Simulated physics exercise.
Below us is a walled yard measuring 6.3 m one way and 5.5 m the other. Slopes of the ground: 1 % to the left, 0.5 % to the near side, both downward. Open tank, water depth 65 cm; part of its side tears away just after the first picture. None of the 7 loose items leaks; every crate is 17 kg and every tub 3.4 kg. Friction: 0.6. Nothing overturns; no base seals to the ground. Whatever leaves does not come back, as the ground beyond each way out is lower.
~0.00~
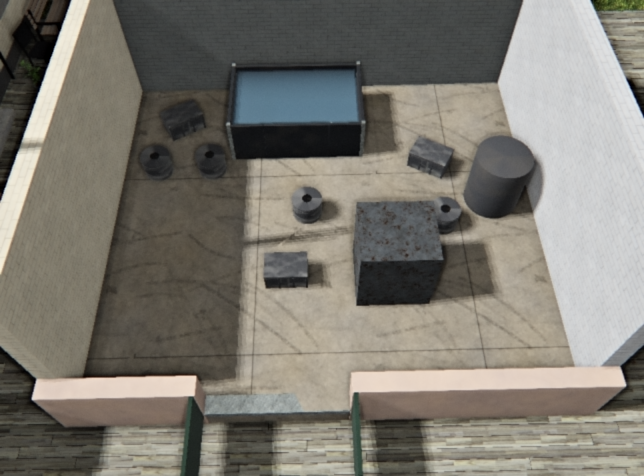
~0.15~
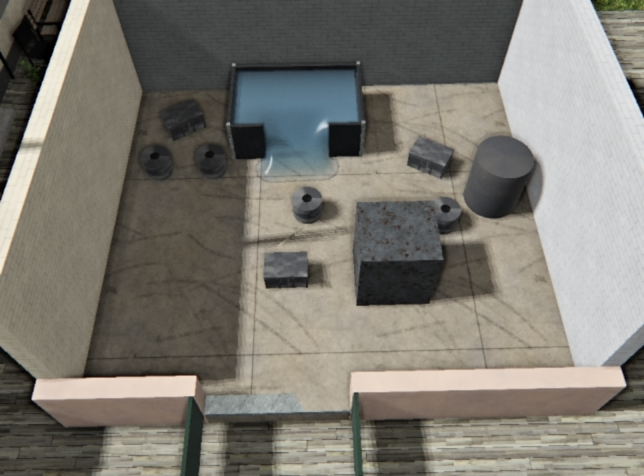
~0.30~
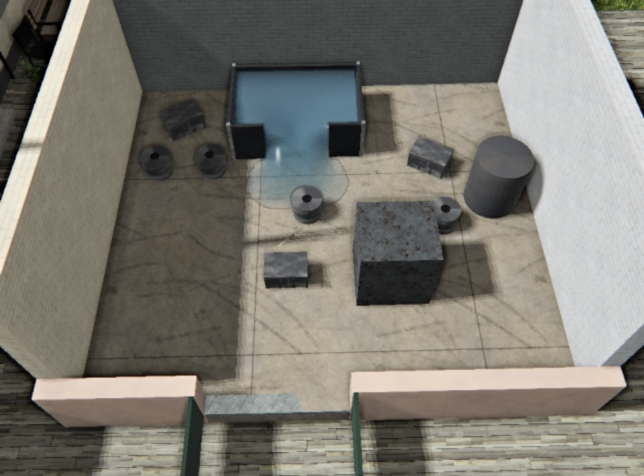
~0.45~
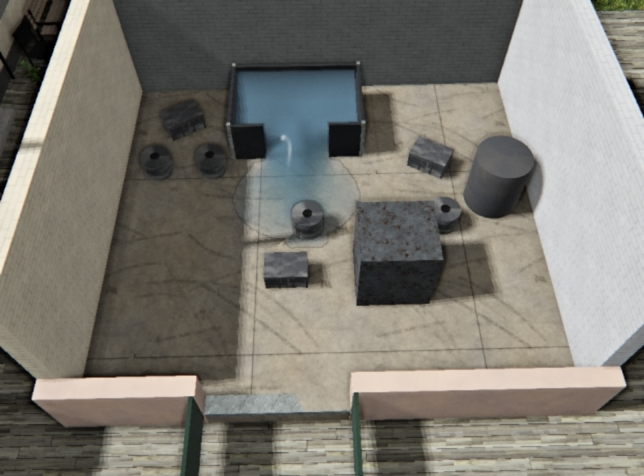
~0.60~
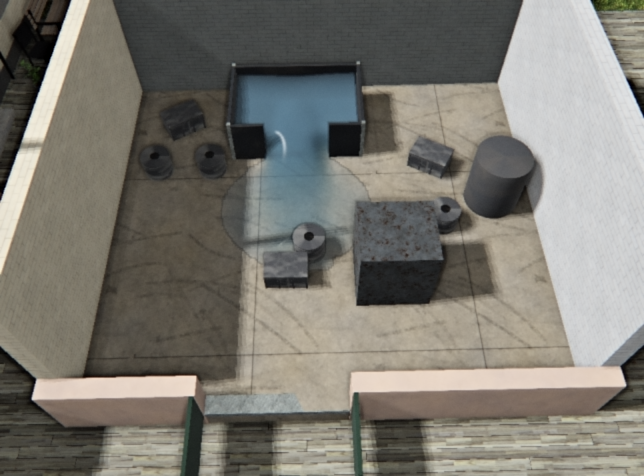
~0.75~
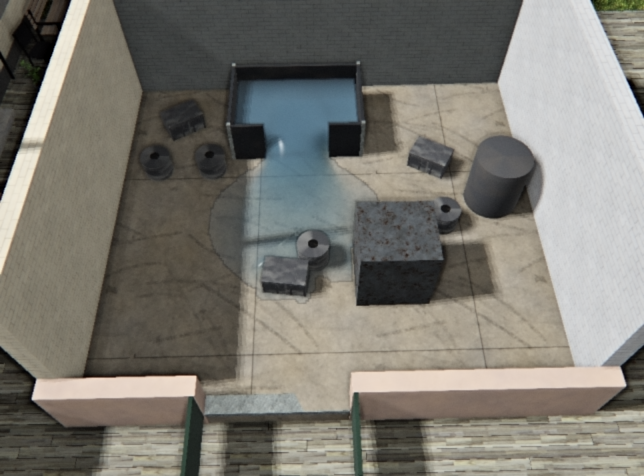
A walled yard with a stained tan floor, dark back wall, cream left wall and pale right wall is seen from high above by a still camera. A dark-framed tank of blue water stands at the back, with grey tubs, speckled crates, a large block and a cylinder around it. The tank's front opens, water spreads forward, and the middle tub slides toward the viewer to a crate, which then shifts slightly.
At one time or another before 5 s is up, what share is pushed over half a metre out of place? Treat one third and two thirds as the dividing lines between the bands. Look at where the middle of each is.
The tally will land in the middle bracket.
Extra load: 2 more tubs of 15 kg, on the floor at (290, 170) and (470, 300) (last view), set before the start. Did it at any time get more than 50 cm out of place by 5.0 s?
Result in order: Exceeded; not exceeded.
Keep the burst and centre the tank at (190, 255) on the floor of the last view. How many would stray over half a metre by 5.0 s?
The count would be 1.
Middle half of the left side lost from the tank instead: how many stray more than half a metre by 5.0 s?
Then the count would be 2.
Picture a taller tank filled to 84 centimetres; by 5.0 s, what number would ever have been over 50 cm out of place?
That would make 3 of them.
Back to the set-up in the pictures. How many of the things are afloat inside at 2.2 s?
At that instant the tally stands at 1.
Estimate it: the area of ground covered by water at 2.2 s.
About 20 m2.
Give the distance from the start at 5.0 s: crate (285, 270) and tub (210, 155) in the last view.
One after the other: Gone out, then 0 cm.
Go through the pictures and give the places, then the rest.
The first picture shows a tub at (307, 198), on the bottom; a crate at (286, 264), on the bottom; 2.5 m2 under water; 0 of 7 have shifted.
The second picture shows a tub at (307, 198) rests on the ground; a crate at (286, 264) rests on the ground; water covers 3.1 m2; 0 of 7 have shifted.
The third picture shows a tub at (307, 199), on the bottom; a crate at (286, 264) rests on the ground; water covers 3.9 m2; 0 of 7 have shifted.
The fourth picture shows a tub at (307, 213), on the bottom, 29 cm from its start; a crate at (286, 264), on the bottom; water covers 4.8 m2; 1 of 7 have shifted.
The fifth picture shows a tub at (309, 236) rests on the ground, 69 cm from its start; a crate at (286, 264), on the bottom; 6.1 m2 under water; 1 of 7 have shifted.
The sixth picture shows a tub at (313, 244) floats, 83 cm from its start; a crate at (285, 271), on the bottom, 10 cm from its start; water covers 7.1 m2; 2 of 7 have shifted.
After 1.1 s 2 of 7 are over 50 cm from their spots; 1 afloat.
After 2.2 s 2 of 7 are over 50 cm from their spots; 1 afloat.
After 3.5 s 3 of 7 are over 50 cm from their spots; 1 afloat.
After 5.0 s 3 of 7 are over 50 cm from their spots, and 3 have been at some point; 0 afloat.
